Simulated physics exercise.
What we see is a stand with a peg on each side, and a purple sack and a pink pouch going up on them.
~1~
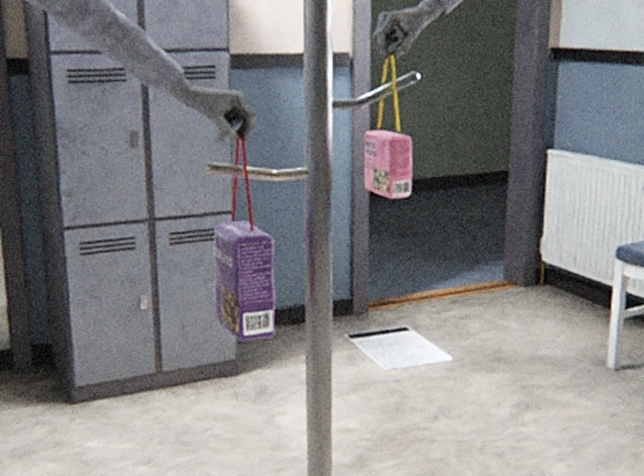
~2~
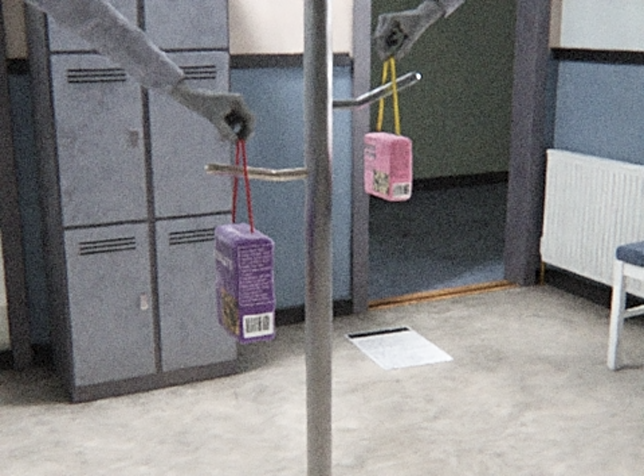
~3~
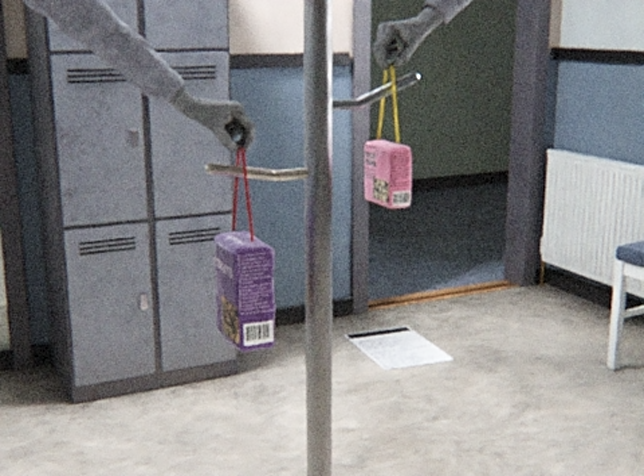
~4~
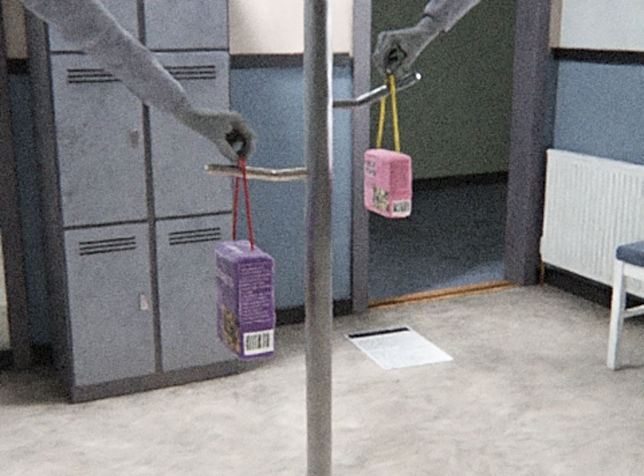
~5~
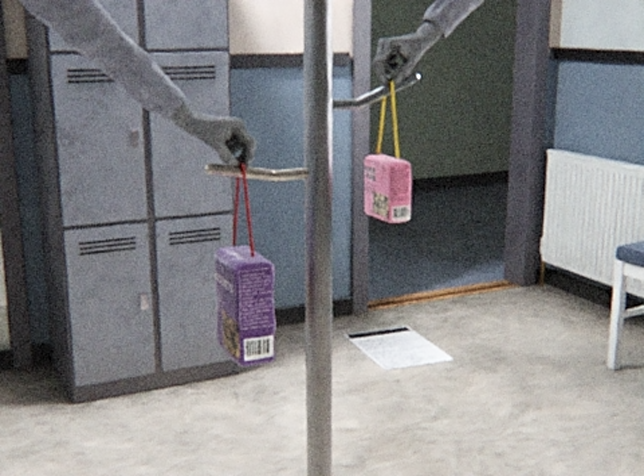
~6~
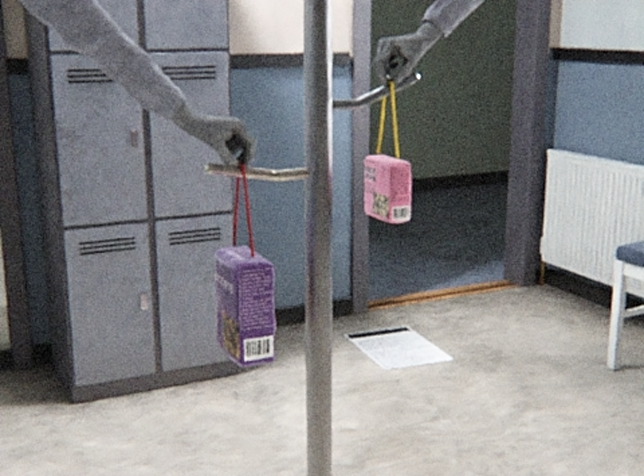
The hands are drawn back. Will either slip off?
As it turns out, the purple sack stays hanging. The pink pouch holds on.
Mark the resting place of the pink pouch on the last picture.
Close to (366, 206).
Then, 0.34 s on from there, purple sack still up near (245, 307); pink pouch still up near (384, 195).
Then, 0.86 s on from there, purple sack still up near (250, 307); pink pouch still up near (353, 208).
In the end, purple sack still up near (248, 307); pink pouch still up near (366, 206). The purple sack holds on and the pink pouch remains on its peg.
